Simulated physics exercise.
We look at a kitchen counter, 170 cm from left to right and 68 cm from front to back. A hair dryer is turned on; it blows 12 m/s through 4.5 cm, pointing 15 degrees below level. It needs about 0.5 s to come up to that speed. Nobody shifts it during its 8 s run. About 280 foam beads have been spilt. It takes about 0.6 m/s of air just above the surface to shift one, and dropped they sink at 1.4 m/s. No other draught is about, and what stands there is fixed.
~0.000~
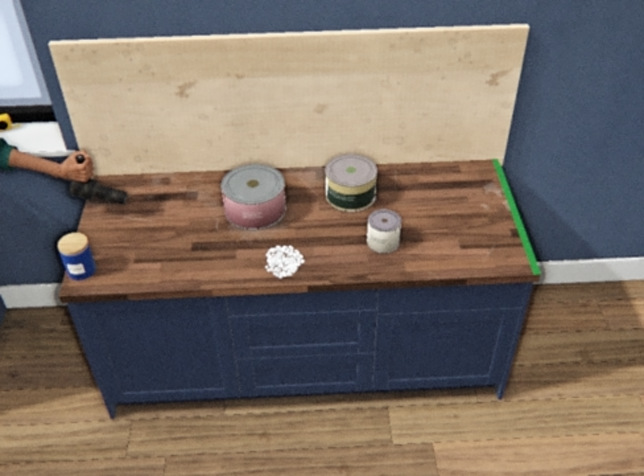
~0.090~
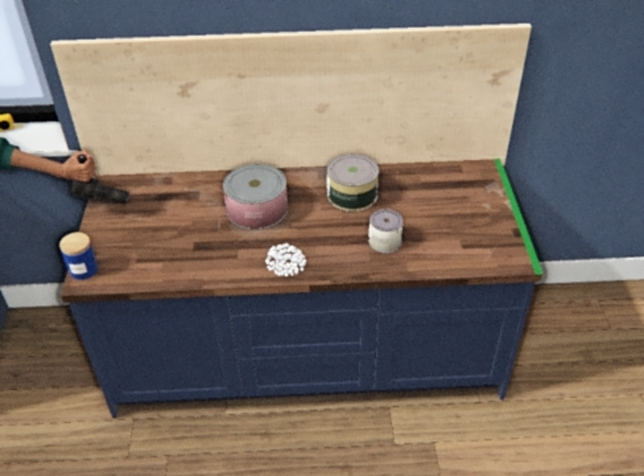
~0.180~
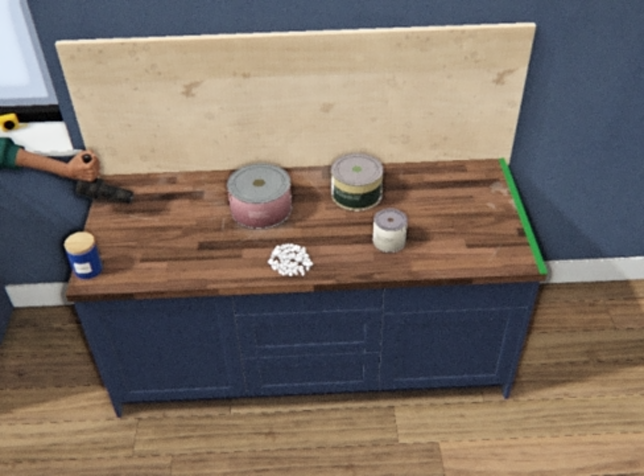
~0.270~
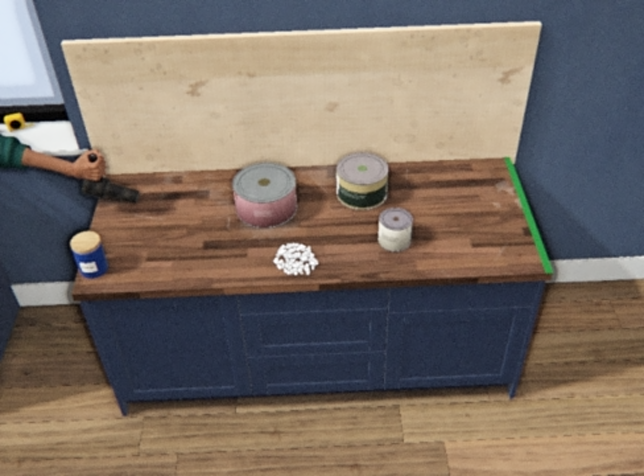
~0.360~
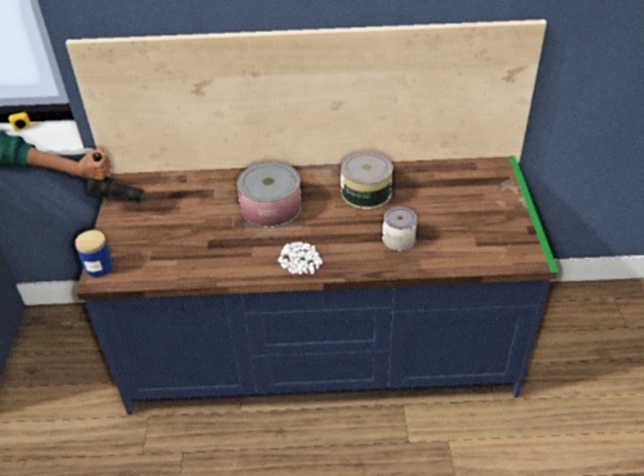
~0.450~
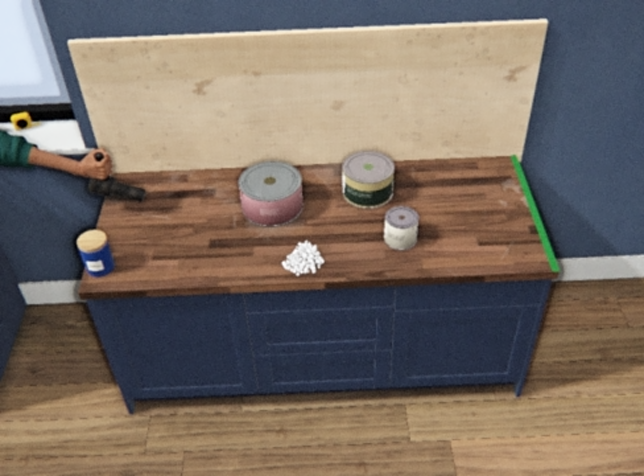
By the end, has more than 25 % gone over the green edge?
As for a quarter going over the green edge: No.
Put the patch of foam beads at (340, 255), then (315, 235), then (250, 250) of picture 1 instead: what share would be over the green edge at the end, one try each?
In that order: 20 %, 40 %, 10 %.
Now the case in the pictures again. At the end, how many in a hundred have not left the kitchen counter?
Some 1 per cent.
After 1.6 s, 0 % are over the green edge; 90 % have settled or left.
After 2.6 s, 6 % are over the green edge; 98 % have settled or left.
After 4.4 s, 7 % are over the green edge; 99 % have settled or left.
After 8.0 s, at the end, 8 % are over the green edge.
